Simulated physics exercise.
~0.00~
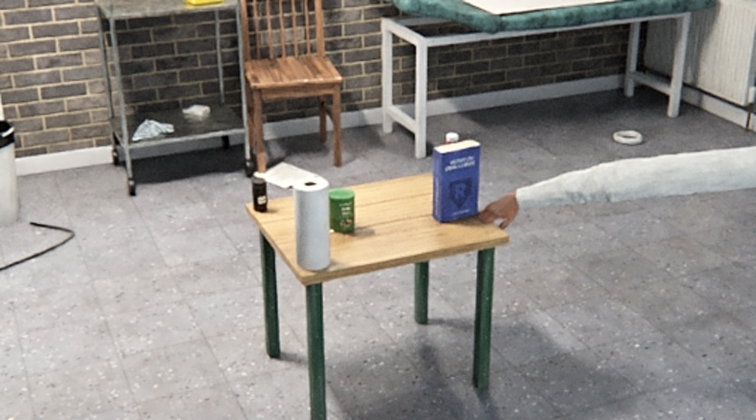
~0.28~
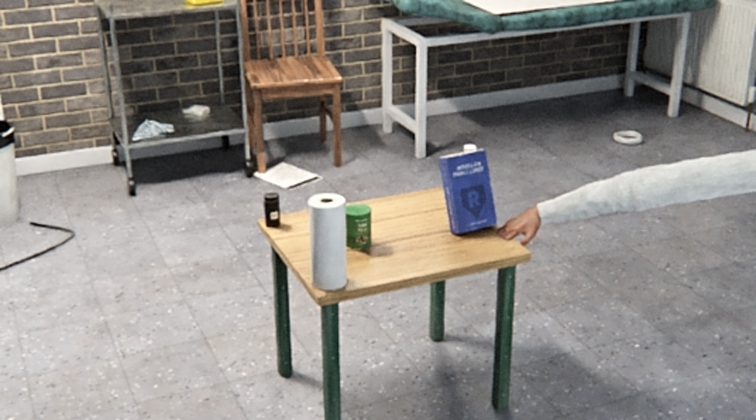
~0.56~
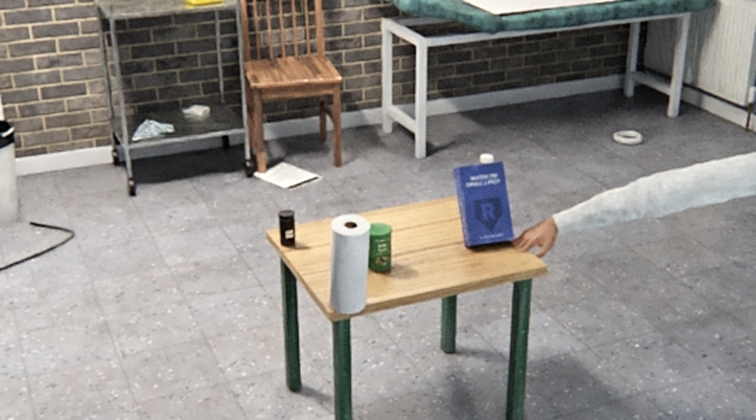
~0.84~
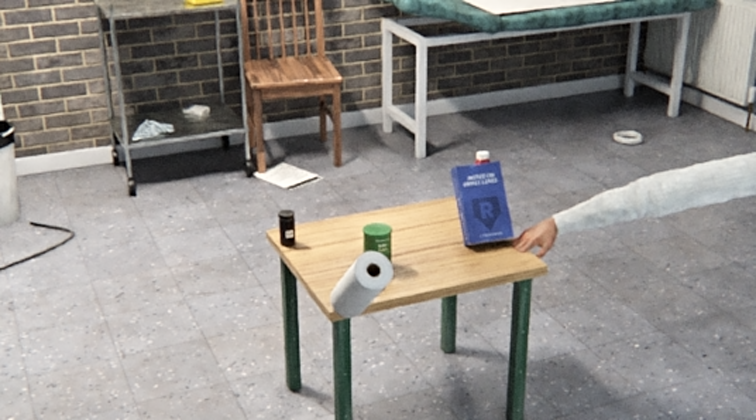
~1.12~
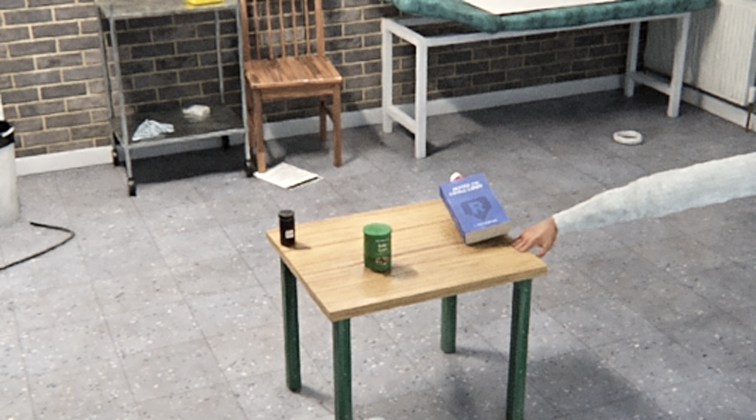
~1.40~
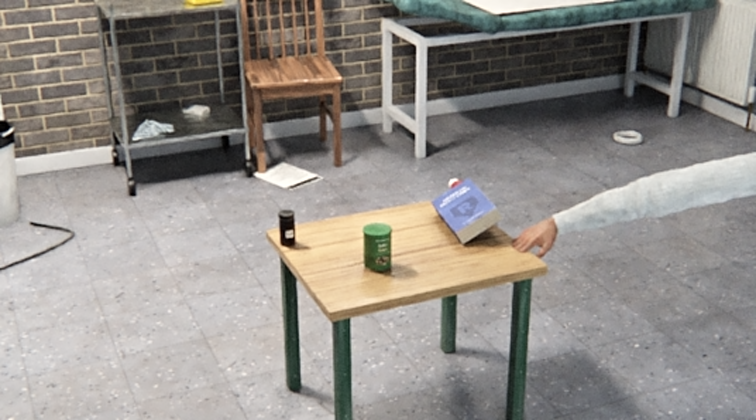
An arm in a pale sleeve reaches in from the right, its hand at the edge of a light wooden table with green legs, seen from above in a grey-floored room with a brick wall. On the table stand a black shaker at the left, a white roll in front, a green tin near the middle and a blue book at the right, with a small bottle top peeking up behind it. The table slides towards the viewer and slightly right, then stops. The white roll tips forward over the near edge and disappears from view. The blue book topples backwards and ends tilted far over, the bottle top now lower behind it, while the tin and shaker remain upright.
